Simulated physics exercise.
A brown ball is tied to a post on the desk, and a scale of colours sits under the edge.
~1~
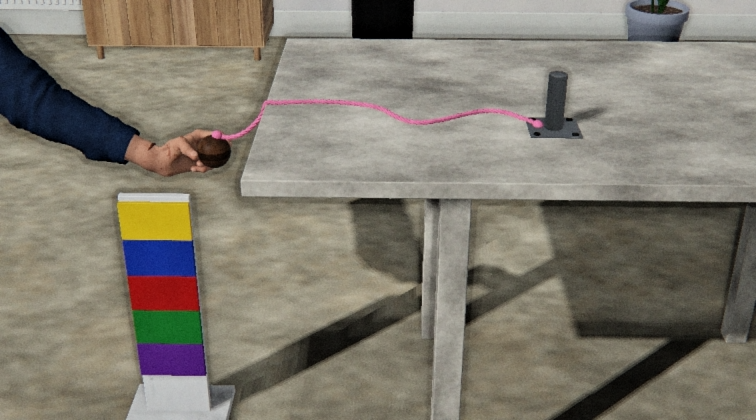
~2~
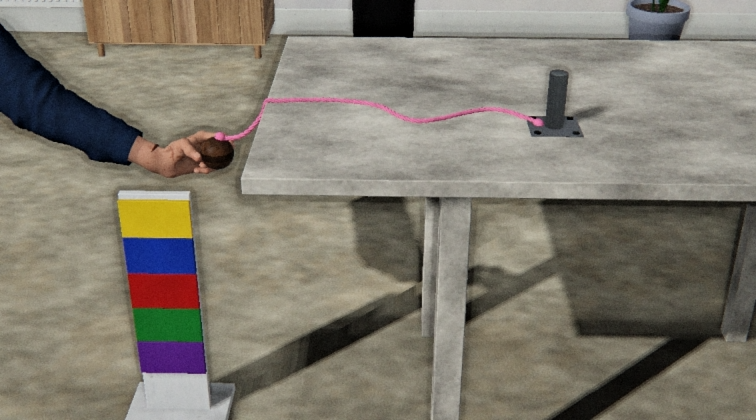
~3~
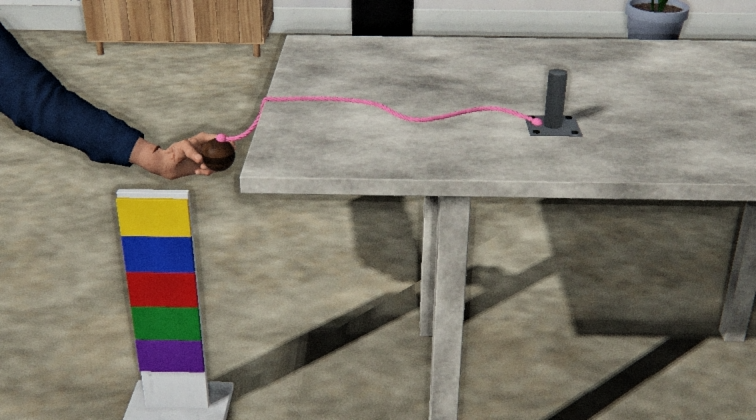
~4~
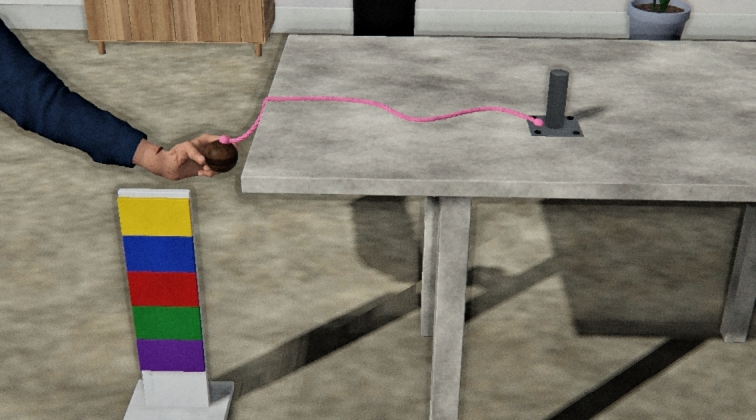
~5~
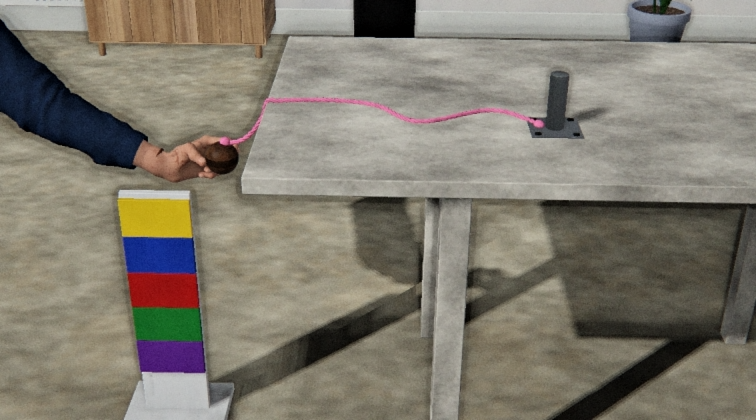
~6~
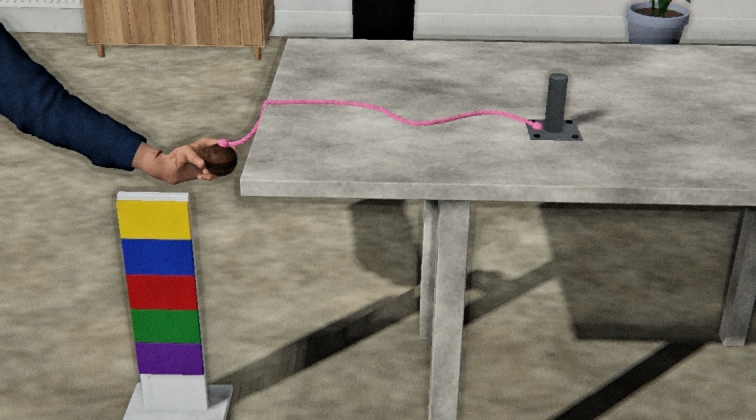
In this clip, a hand holds a brown ball just off the left edge of a gray desk, above a striped colour scale, and barely moves; a slack pink cord runs across the desktop from the ball to a post.
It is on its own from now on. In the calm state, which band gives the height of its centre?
The yellow band gives it.
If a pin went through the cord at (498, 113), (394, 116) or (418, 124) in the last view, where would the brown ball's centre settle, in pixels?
In order of the tries: About (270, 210), about (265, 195), about (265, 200).
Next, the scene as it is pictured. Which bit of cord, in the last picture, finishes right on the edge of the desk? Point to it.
Roughly (302, 102).
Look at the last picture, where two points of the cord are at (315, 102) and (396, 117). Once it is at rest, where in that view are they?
The first finishes about (274, 107) and the second about (367, 114).
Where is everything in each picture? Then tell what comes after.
In the first frame, brown ball (214, 152); yellow (155, 223); blue (159, 259); red (163, 294); green (167, 328); purple (171, 361).
In the second frame, brown ball (217, 153); cord through (517, 115) (456, 115) (392, 113) (336, 101) (269, 103).
In the third frame, brown ball (219, 155).
In the fourth frame, brown ball (221, 156); cord through (518, 114) (456, 115) (392, 112) (336, 99) (269, 102).
In the fifth frame, brown ball (222, 158).
In the sixth frame, brown ball (221, 160); cord through (517, 118) (455, 118) (391, 115) (336, 103) (269, 105).
Soon after, ball near (288, 219); level with yellow.
Then, ball near (262, 224); level with yellow.
At rest, ball near (273, 225); level with yellow. The cord holds its middle at yellow.
